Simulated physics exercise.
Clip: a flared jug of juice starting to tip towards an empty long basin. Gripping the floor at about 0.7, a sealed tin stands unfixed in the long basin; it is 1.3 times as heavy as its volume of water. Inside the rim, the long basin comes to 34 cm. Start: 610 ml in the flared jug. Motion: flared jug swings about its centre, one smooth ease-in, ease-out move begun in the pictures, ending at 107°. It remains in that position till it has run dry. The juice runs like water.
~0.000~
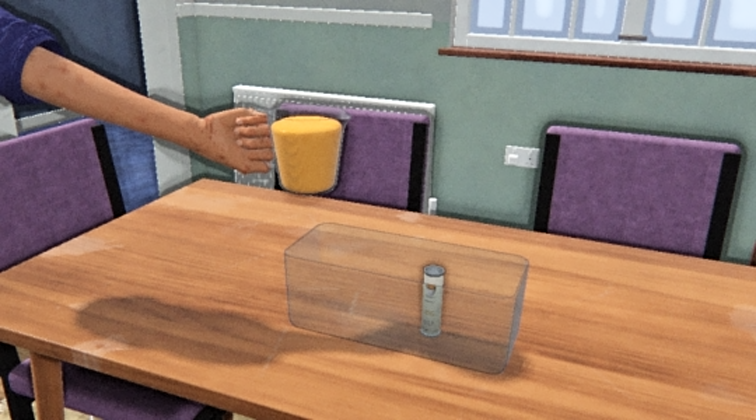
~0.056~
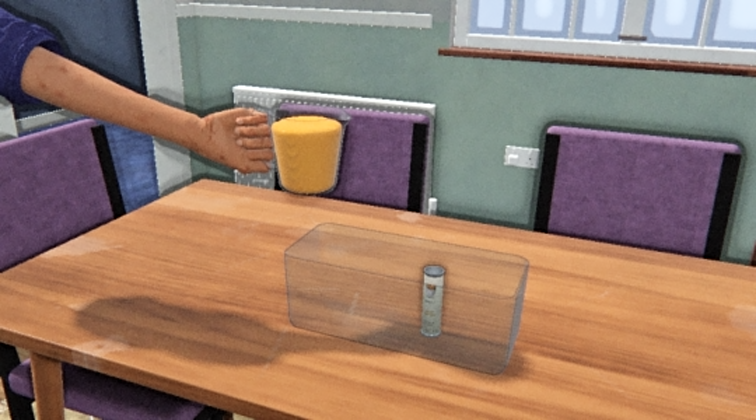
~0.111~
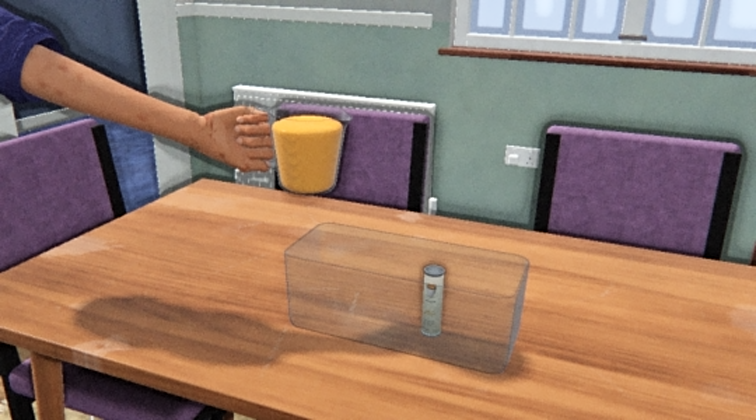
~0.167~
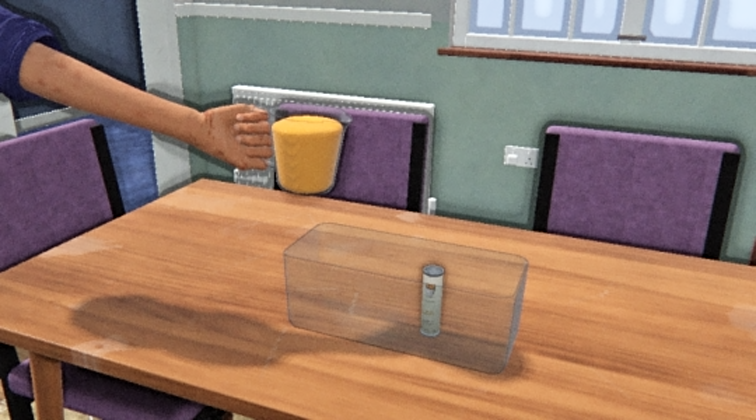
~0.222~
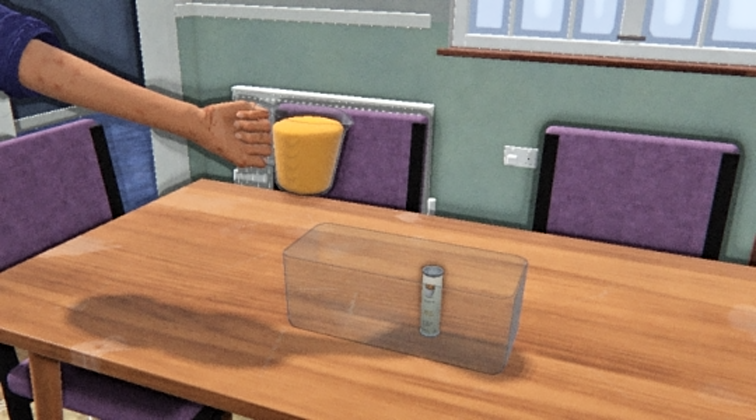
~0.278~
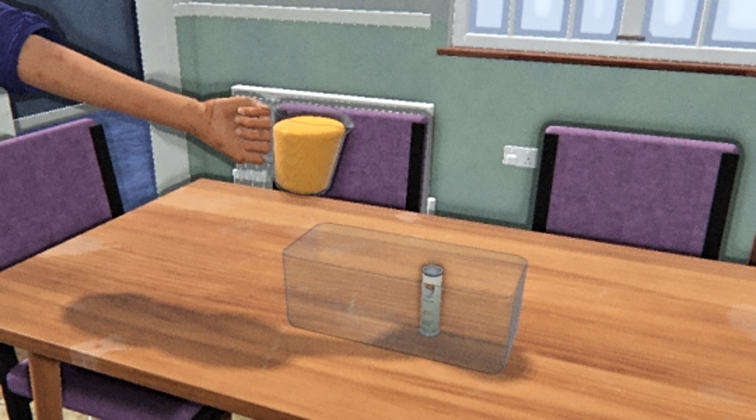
In a room with green walls and purple chairs, a wooden dining table is seen from slightly above by a camera that stays still. A hand reaching in from the left is beside a flared yellow-orange jug in mid-air, while a clear long basin on the table has a small pale tin at its right side. The jug tilts slightly to the right, and everything else stays practically motionless.
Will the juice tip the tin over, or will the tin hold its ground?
It holds its ground.
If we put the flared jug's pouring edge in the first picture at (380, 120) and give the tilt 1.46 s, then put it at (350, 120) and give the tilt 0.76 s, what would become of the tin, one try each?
The tin overturns the first time and stays vertical the second time.
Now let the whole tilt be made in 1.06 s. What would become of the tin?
The tin stays up.
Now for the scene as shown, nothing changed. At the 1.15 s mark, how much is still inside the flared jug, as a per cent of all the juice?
20 %.
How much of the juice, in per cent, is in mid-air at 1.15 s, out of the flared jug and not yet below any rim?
About 18 % of the total.
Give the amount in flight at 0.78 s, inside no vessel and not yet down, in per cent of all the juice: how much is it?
Roughly 16 %.
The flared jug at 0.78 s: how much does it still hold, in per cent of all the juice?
Portion remaining: Approx. 78 per cent.
After 0.78 s the tilt is 60° and 78 per cent is still to pour; the tin stands where it began.
After 1.15 s the tilt is 96° and 20 per cent is still to pour; the tin stands where it began.
After 1.54 s the tilt is 107° and 0 per cent is still to pour; the tin stands where it began.
After 1.96 s the tilt is 107° and 0 per cent is still to pour; the tin stands where it began.
In the end the tin stands where it began.
